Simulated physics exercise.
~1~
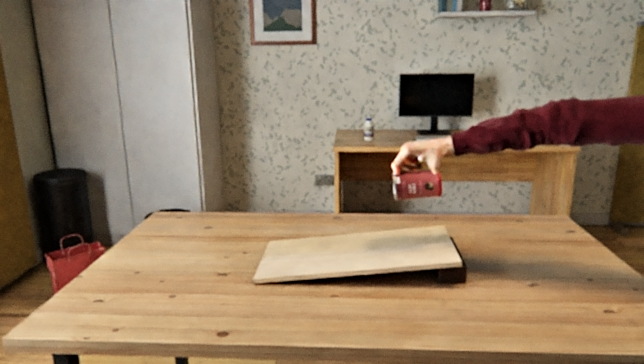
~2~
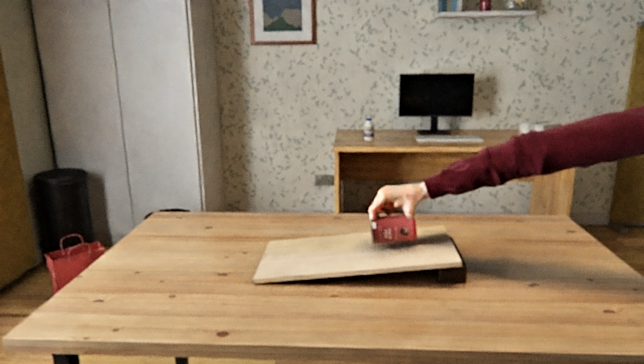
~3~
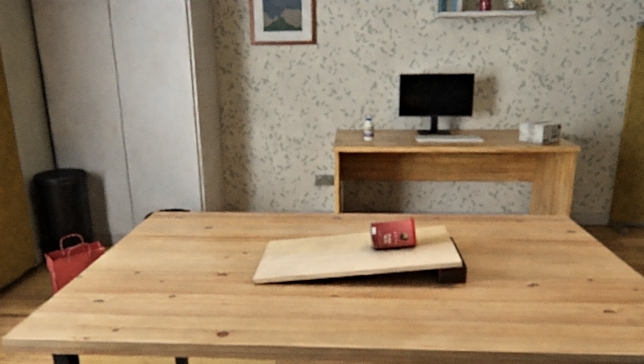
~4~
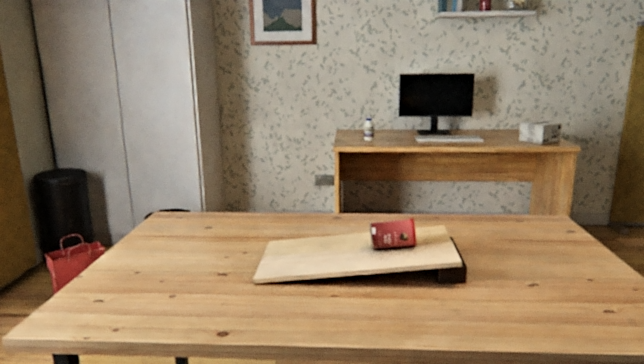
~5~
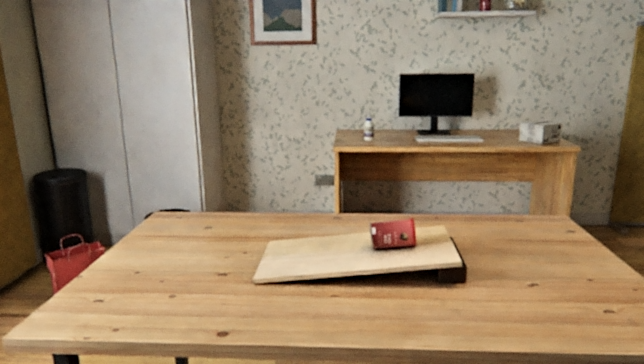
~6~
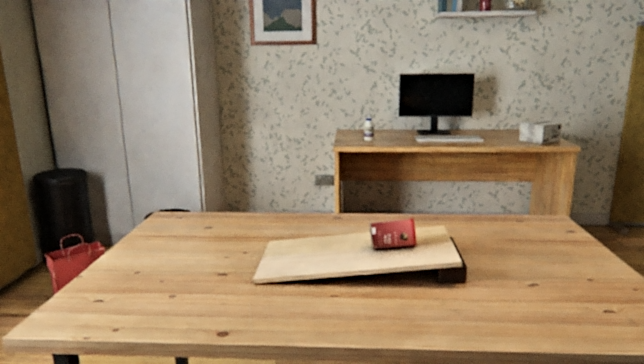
To begin with, a hand in a dark red sleeve reaches in from the right, holding a red tin on its side above a pale board that is propped up at its right end on a wooden table. The hand moves left and down and sets the tin on the upper part of the sloping board. It then lets go and withdraws out of view. The tin does not roll or slide down the slope. It stays lying on its side where it was placed, and the board remains still beneath it to the end.
